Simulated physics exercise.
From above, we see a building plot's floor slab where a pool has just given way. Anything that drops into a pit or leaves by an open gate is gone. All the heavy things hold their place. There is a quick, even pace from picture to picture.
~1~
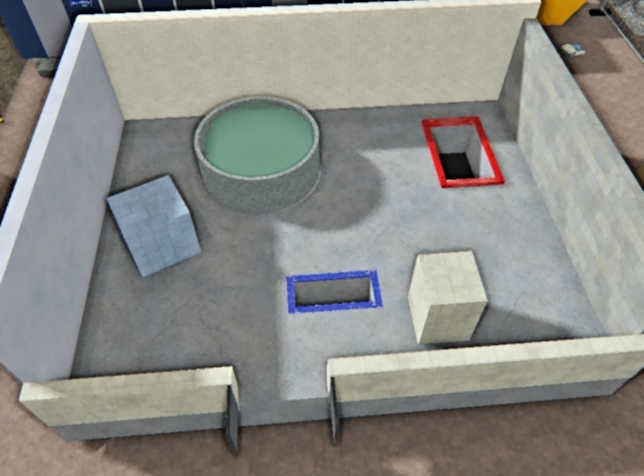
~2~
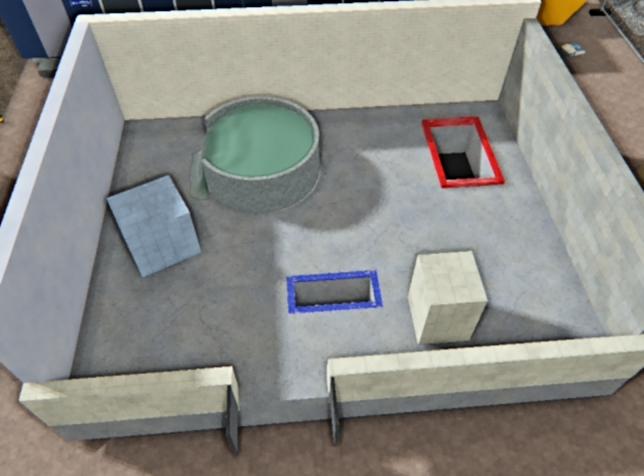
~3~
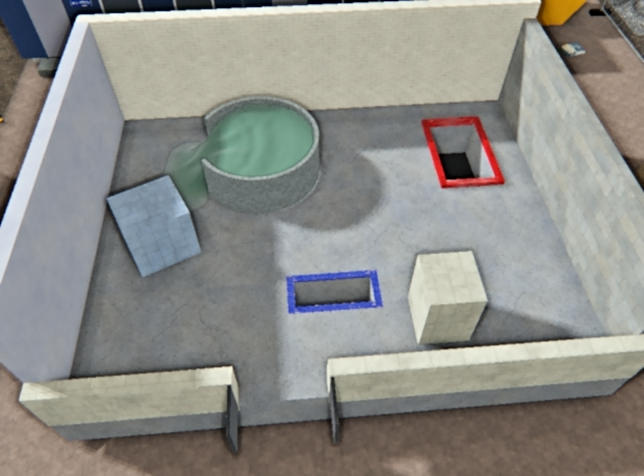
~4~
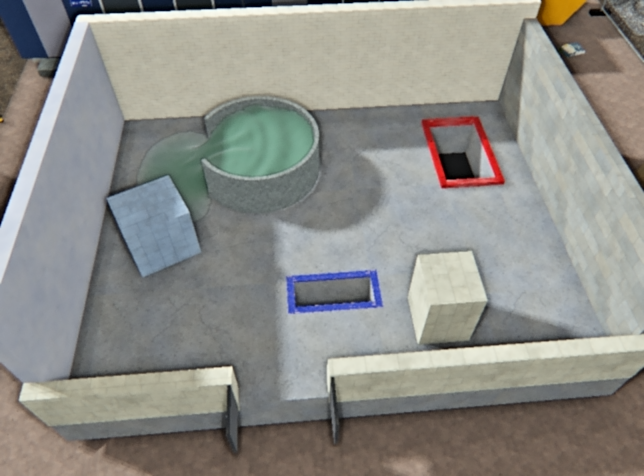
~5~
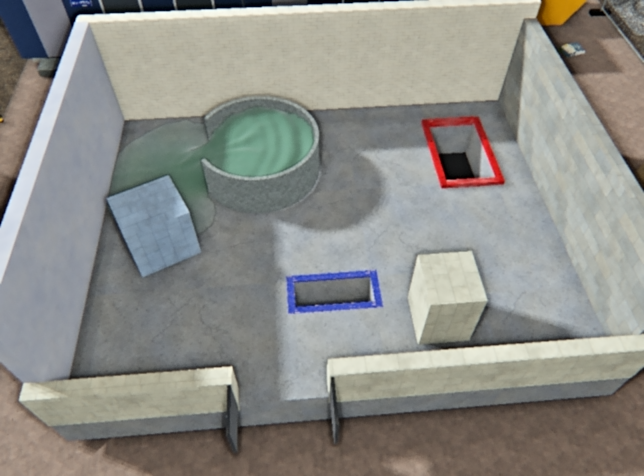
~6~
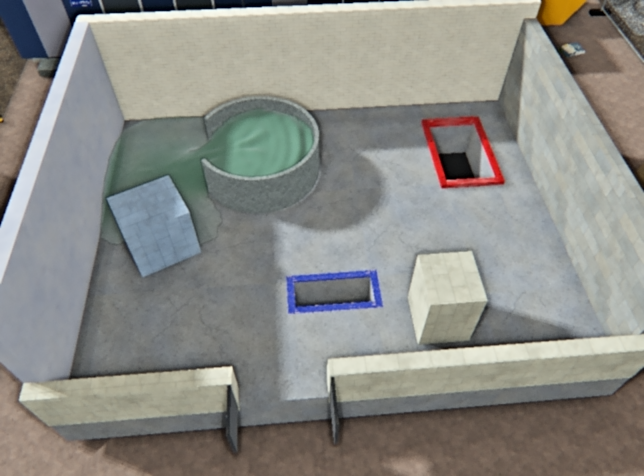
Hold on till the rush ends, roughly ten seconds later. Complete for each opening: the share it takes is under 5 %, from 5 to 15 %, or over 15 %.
The share the gate takes is under 5 %; the share the blue pit takes is from 5 to 15 %; the share the red pit takes is under 5 %.
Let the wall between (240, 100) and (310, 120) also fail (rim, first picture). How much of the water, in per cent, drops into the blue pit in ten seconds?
Share recorded - blue: 4 %.
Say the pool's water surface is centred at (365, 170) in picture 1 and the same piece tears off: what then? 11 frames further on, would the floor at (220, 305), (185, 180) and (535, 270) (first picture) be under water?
Looking at all three, I'd call them swamped, swamped, bone dry.
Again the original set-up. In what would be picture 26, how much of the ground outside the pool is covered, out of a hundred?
That's roughly 40 per cent.
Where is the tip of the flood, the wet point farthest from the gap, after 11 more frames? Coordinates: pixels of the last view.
About at (65, 402).
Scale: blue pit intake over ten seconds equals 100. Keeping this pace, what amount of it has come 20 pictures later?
My figure is 0 in a hundred.
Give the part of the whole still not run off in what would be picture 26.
I make it around 100 per cent.
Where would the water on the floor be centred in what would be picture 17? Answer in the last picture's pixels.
About (198, 180).
A moment on, water covers 15 % of the floor; the gate 0 %, the blue pit 0 %, the red pit 0 %.
Next, water covers 25 % of the floor; the gate 0 %, the blue pit 0 %, the red pit 0 %.
Then, water covers 40 % of the floor; the gate 0 %, the blue pit 0 %, the red pit 0 %.
Later, water covers 70 % of the floor; the gate 1 %, the blue pit 3 %, the red pit 1 %.
In the end, water covers 95 % of the floor; the gate 2 %, the blue pit 10 %, the red pit 1 %.
